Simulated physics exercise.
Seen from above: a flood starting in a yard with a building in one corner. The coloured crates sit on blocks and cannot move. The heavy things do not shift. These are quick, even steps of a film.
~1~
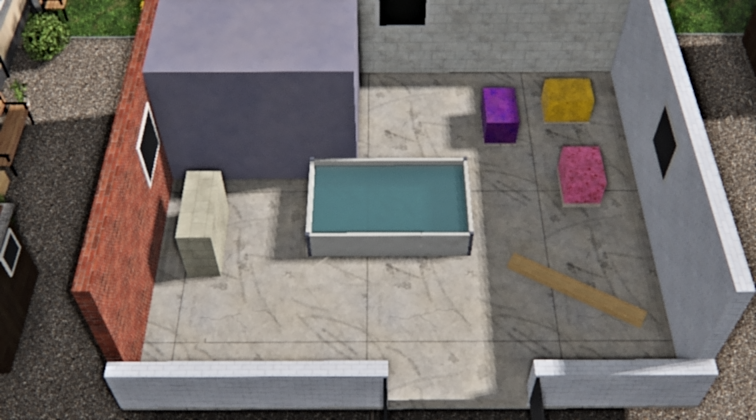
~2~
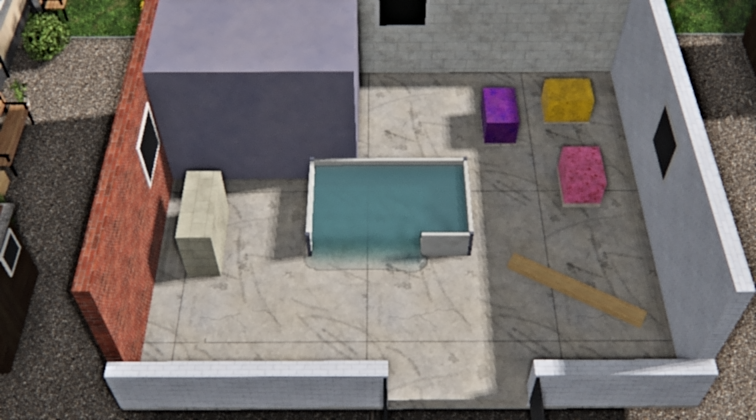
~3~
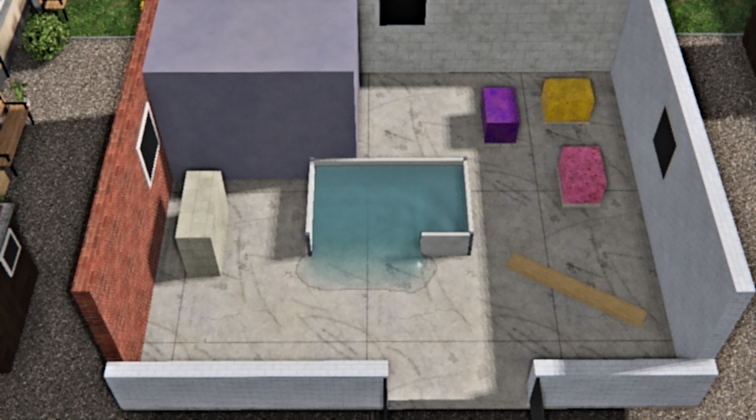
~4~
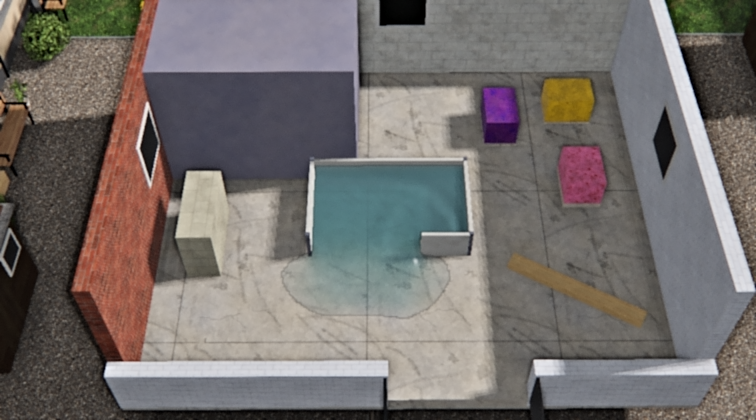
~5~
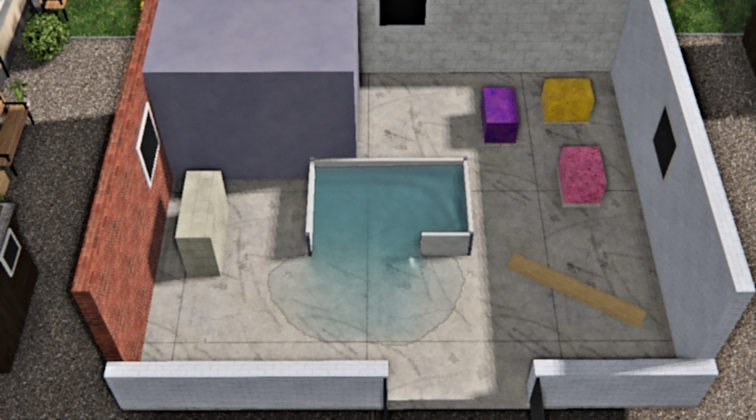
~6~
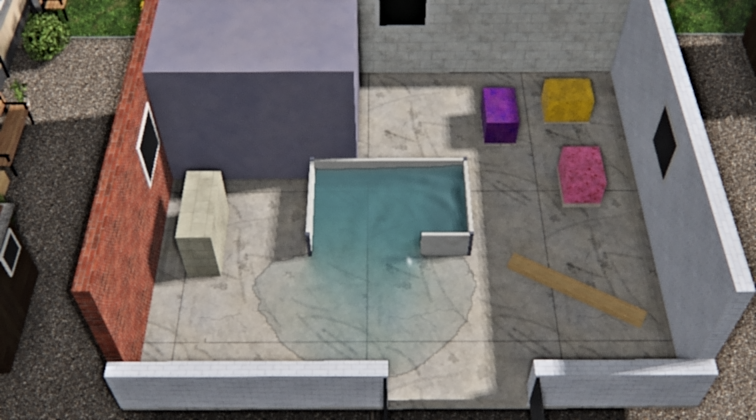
A walled yard with a pale, marbled stone floor is seen from high above, with a plain grey-purple building in its back left corner. A white-walled tank of teal water stands in the middle, a pale block to its left, purple, yellow and pink blocks and a tan plank to its right. Most of the tank's front wall disappears, and water pours out, spreading forward in a widening rounded pool while the camera stays still.
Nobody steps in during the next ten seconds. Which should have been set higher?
One by one: The purple crate escapes dry; the yellow crate escapes dry; the pink crate escapes dry.
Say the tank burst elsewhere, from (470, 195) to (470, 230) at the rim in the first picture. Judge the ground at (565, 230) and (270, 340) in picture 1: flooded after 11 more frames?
One after the other: Under water, clear.
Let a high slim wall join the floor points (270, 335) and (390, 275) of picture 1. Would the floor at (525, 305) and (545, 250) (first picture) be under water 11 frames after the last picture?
In that order: Wet, clear.
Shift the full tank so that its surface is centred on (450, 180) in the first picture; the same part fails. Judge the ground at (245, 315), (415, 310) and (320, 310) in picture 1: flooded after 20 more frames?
In turn: Flooded, wet, flooded.
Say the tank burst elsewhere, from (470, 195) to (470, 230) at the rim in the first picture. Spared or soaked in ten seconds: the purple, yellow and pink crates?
My reading: Purple is soaked; yellow gets wet; pink is soaked.
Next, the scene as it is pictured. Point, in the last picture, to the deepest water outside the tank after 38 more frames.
Near (171, 198).
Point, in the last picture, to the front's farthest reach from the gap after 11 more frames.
Roughly at (137, 386).
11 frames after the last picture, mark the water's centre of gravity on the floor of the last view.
Around (353, 284).
A moment on, water covers 20 % of the floor; the purple crate not reached, the yellow crate not reached, the pink crate not reached.
Next, water covers 25 % of the floor; the purple crate not reached, the yellow crate not reached, the pink crate not reached.
Then, water covers 30 % of the floor; the purple crate not reached, the yellow crate not reached, the pink crate not reached.
Later, water covers 45 % of the floor; the purple crate not reached, the yellow crate not reached, the pink crate not reached.
In the end, water covers 50 % of the floor; the purple crate stayed above the water, the yellow crate stayed above the water, the pink crate stayed above the water.
